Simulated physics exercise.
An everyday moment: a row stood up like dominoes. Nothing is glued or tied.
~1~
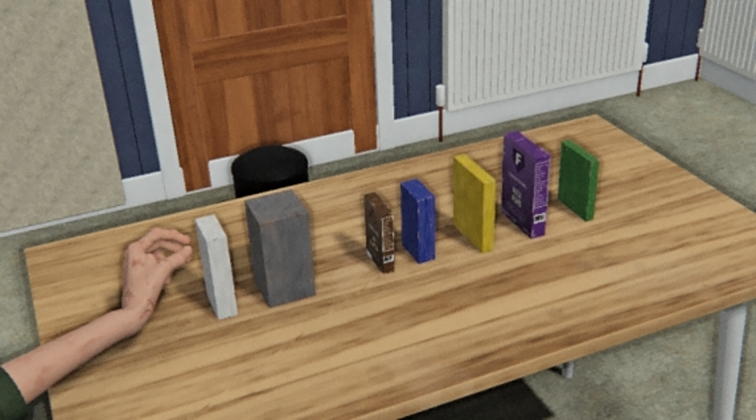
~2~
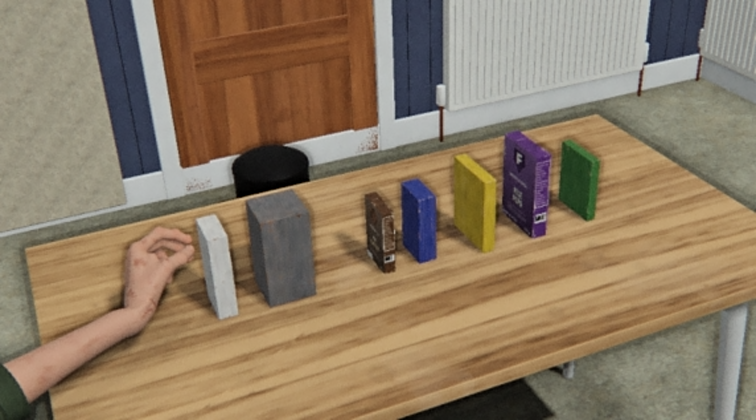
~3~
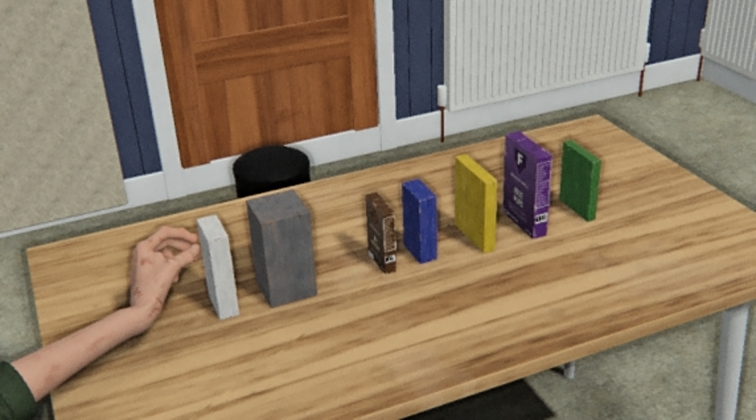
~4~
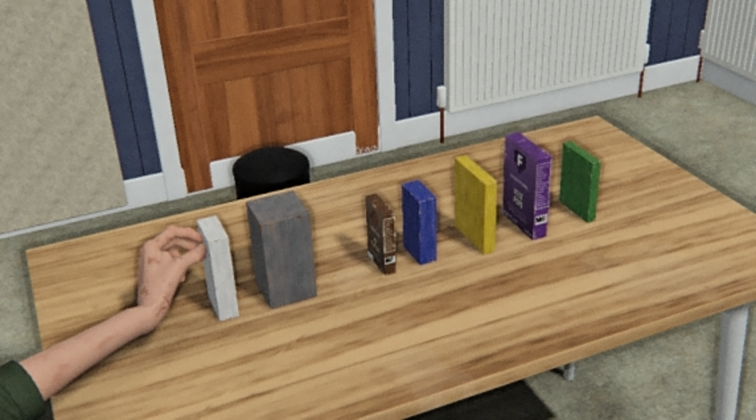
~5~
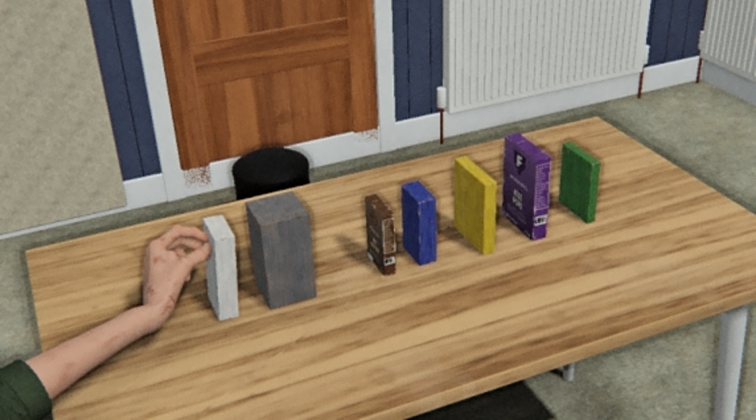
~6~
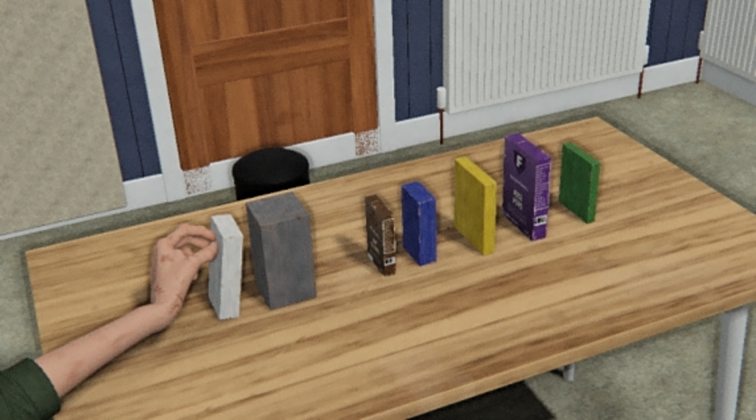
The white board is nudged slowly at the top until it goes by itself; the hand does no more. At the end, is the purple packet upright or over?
The purple packet stays upright.
Then, 0.60 s on from there, white board 24° over; grey block turned 5° from how it was put.
Then, 2.00 s on from there, purple packet resting near (525, 187).
In the end, left askew, grey block; the other 4 unmoved. At the end, from the last picture's camera, purple packet near (525, 187).
